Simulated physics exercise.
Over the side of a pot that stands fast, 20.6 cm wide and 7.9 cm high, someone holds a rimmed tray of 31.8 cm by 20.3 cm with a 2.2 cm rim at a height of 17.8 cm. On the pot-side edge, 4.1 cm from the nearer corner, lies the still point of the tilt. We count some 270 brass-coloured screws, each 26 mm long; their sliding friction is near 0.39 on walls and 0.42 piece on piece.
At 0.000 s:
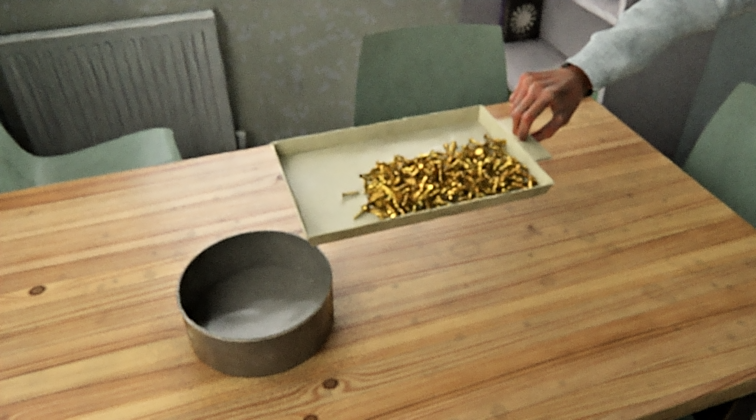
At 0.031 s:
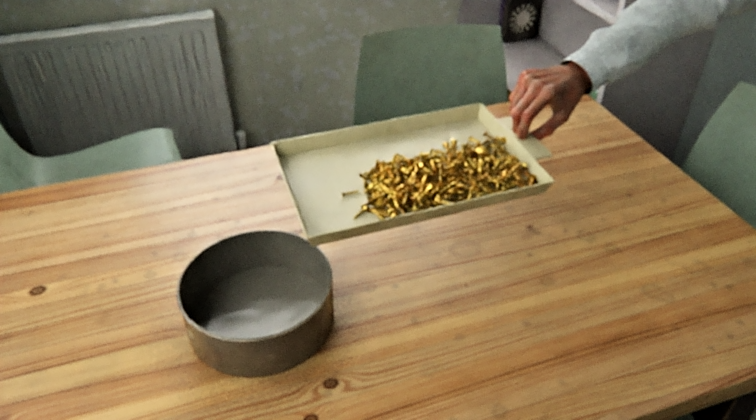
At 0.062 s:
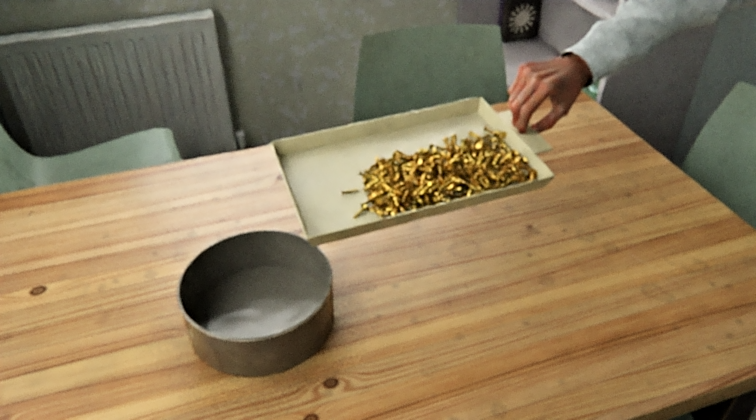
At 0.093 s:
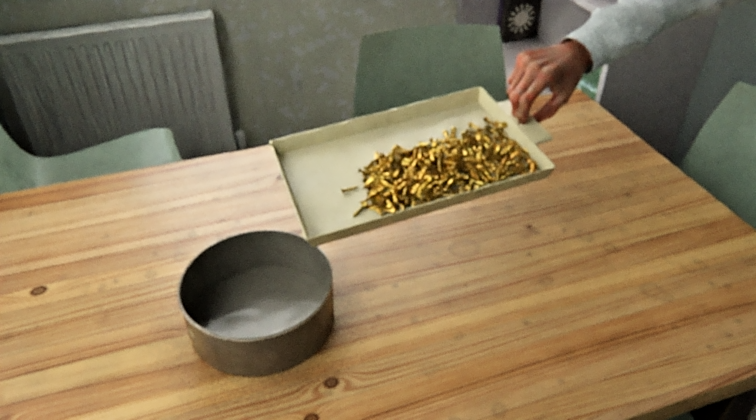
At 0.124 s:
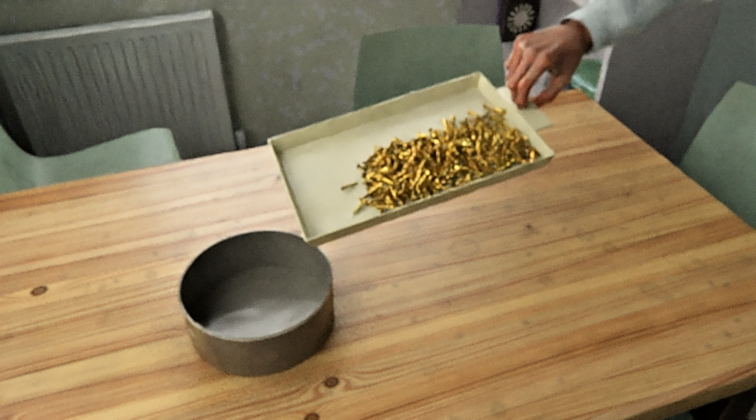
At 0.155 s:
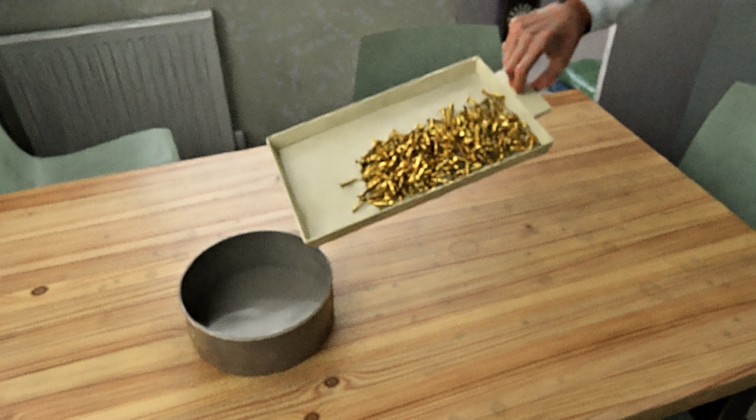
At first, a hand holds a pale rimmed tray of brass-coloured screws nearly level above a wooden table, beside a round grey pot. The hand then raises the tray's right end, slowly and then faster, tilting it down toward the pot on the left, while the screws stay heaped toward the right.
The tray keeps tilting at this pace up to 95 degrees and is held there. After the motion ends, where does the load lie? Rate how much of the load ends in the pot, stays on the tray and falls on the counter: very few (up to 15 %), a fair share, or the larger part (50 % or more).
Pot: The larger part; tray: Very few; counter: A fair share.
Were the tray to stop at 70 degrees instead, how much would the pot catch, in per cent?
Then about 60 per cent.
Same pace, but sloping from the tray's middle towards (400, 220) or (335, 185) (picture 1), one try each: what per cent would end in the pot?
Near 10 and 90 percent, in that order.
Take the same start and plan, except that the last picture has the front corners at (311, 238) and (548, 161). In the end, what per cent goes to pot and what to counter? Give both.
Pot 40; counter 60.
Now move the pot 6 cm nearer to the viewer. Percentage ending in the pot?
Share in pot: Approx. 100 %.
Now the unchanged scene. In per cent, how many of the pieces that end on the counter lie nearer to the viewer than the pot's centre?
100 %.
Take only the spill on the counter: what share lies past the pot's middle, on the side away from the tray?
I'd put it at close to 90 per cent.
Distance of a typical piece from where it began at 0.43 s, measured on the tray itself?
Displacement on the tray: Roughly 4 cm.
Then, at 0.43 s, tilt 55 degrees; the tray holds 100 %, the pot 0 %.
Then, at 0.61 s, tilt 82 degrees; the tray holds 75 %, the pot 0 %.
After 0.91 s, tilt 95 degrees; the tray holds 0 %, the pot 70 %.
By 1.9 s all is still; pot 70 %, tray 0 %, counter 30 %.
